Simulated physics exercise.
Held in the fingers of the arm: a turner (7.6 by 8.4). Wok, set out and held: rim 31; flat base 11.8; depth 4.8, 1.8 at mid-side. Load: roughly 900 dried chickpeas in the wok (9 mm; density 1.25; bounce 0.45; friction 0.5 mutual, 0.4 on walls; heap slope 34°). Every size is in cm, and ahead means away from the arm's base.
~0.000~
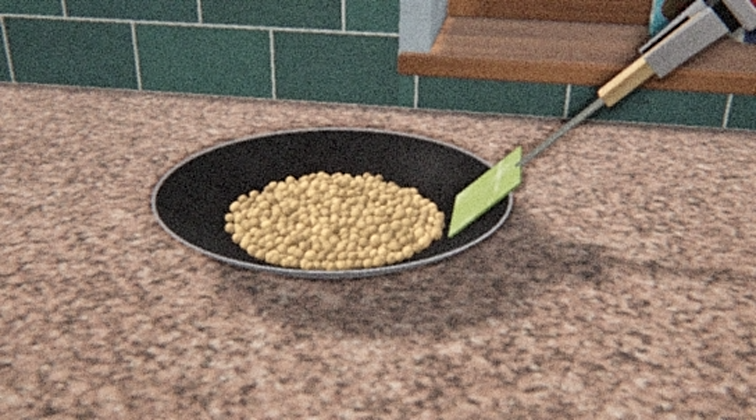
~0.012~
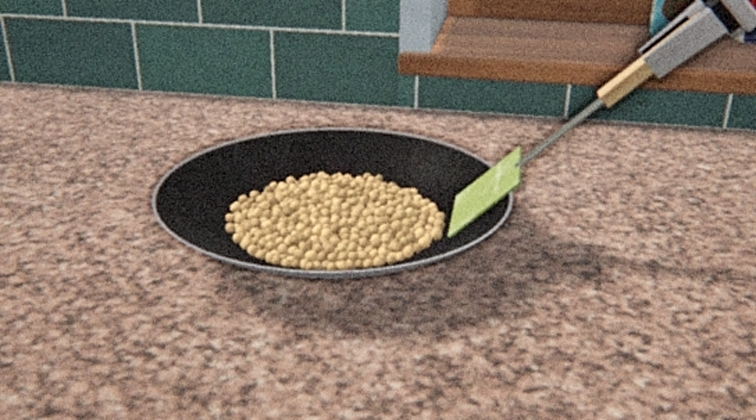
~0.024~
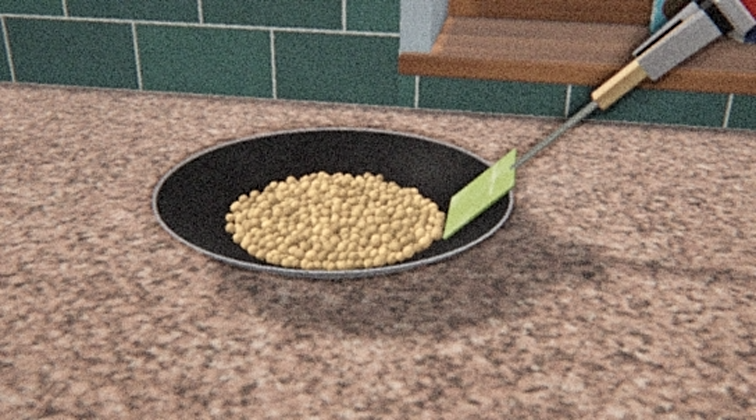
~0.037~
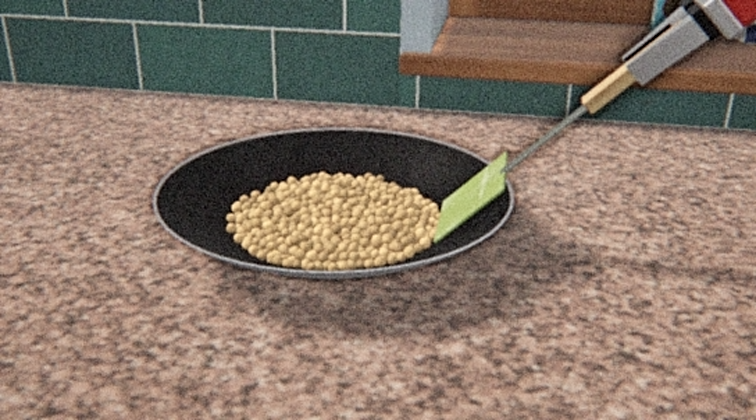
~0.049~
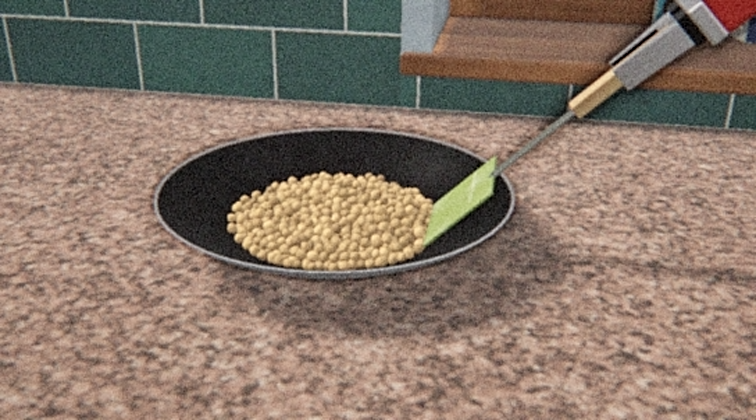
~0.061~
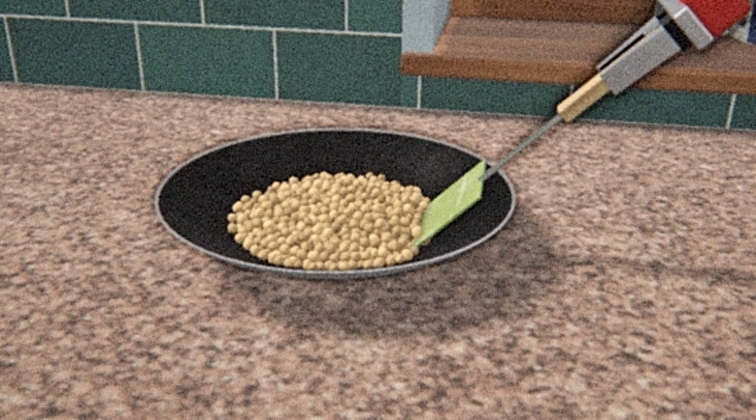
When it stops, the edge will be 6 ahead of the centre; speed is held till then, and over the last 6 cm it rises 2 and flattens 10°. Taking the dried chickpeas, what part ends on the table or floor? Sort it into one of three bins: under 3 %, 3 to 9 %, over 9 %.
Bin: Under 3 %.
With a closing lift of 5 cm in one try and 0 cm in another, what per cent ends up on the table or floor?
It works out to some 10 per cent for the first setting and some 0 per cent for the second.
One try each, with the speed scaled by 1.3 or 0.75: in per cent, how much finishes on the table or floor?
Estimates in order: 5 per cent, 0 per cent.
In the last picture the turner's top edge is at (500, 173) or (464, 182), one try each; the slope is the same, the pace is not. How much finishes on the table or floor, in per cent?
Near 0 per cent in the first try and near 10 per cent in the second.
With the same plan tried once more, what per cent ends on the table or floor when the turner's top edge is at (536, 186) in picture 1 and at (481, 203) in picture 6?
Off the vessel, on the table or floor: Some 5 percent.
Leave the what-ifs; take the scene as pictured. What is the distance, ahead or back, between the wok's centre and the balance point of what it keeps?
5.0 cm ahead.
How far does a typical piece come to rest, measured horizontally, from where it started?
About 4 cm.
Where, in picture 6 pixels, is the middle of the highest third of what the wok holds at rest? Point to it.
Around (233, 189).
After 0.12 s, sloping 45°, highest piece 5 above the table; 900 in the wok.
After 0.18 s, sloping 42°, highest piece 5 above the table; 900 in the wok.
After 0.41 s, sloping 35°, highest piece 6 above the table; 898 in the wok, 2 on the blade or in flight.
After 1.46 s, sloping 35°, highest piece 5 above the table; 896 in the wok, 4 on the table or floor.
At rest, 896 in the wok, 4 on the table or floor. That is 0 % on the table or floor.
